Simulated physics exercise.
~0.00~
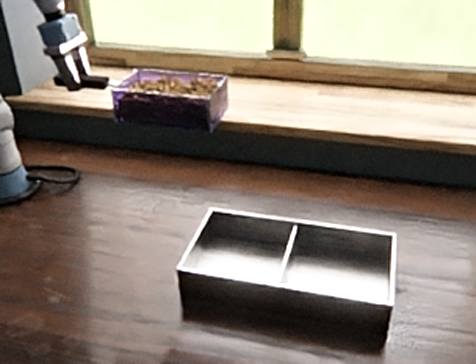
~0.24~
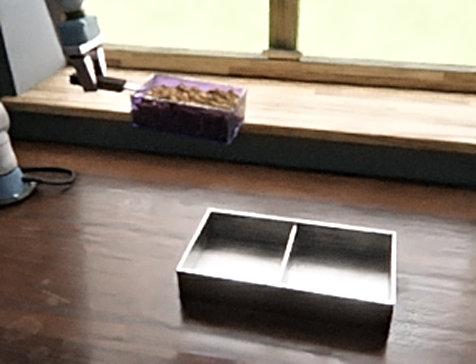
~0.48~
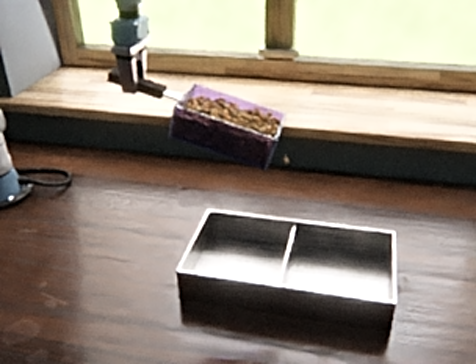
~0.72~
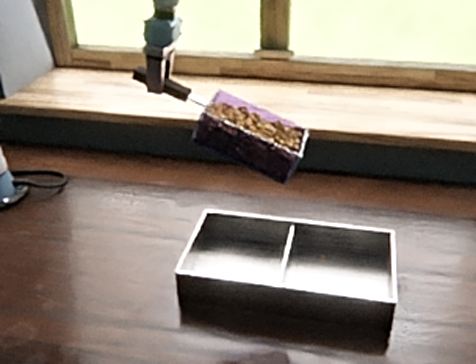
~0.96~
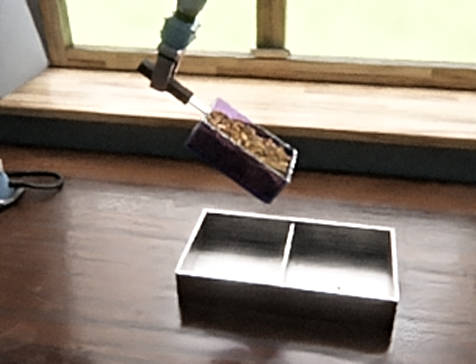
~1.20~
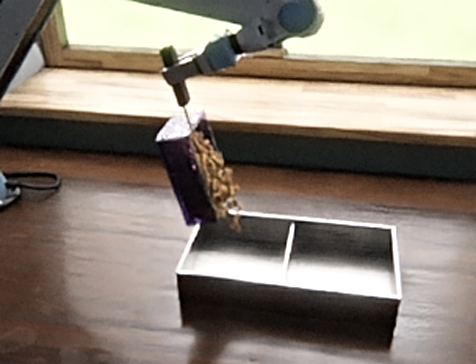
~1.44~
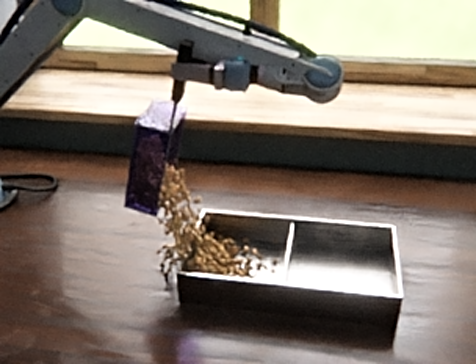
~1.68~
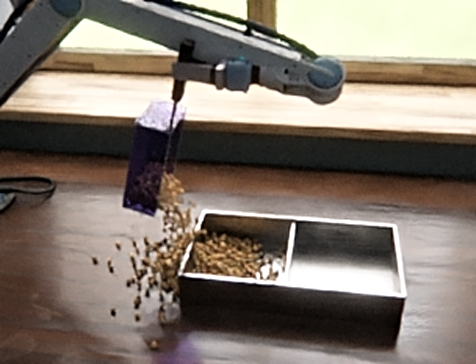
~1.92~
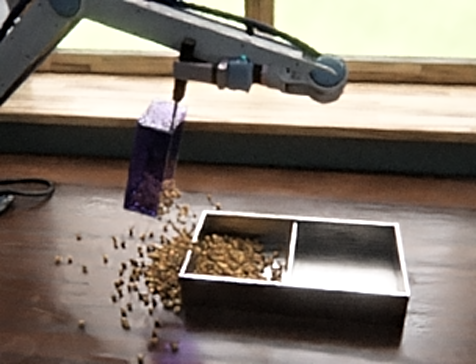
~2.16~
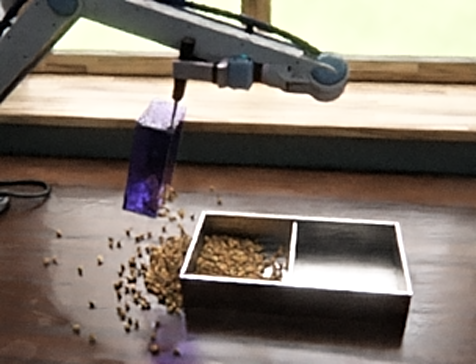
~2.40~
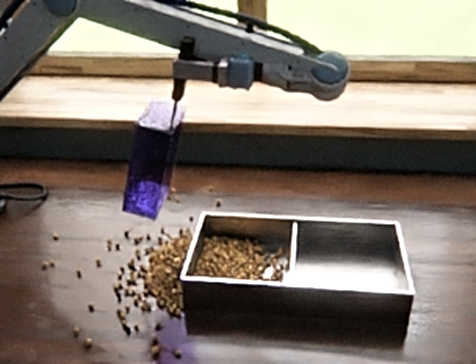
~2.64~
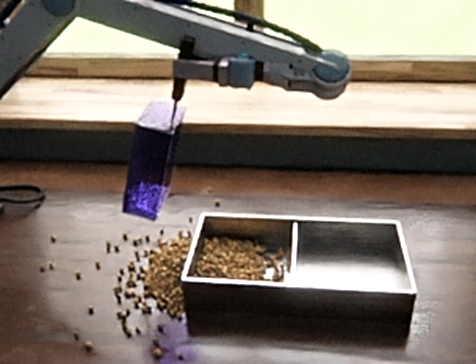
A purple, see-through box full of dried chickpeas hangs from a robot arm at the left, above a dark wooden table seen from slightly above. A pale wooden window sill runs behind, and an open metallic crate with two compartments sits right of centre. The arm carries the box right, tipping it steadily, then draws it back left as it turns steeply downward. Chickpeas pour into the crate's left compartment, and many spill over its left edge and scatter across the table. Finally the tilted box hangs still, with a heap in and beside the left compartment.
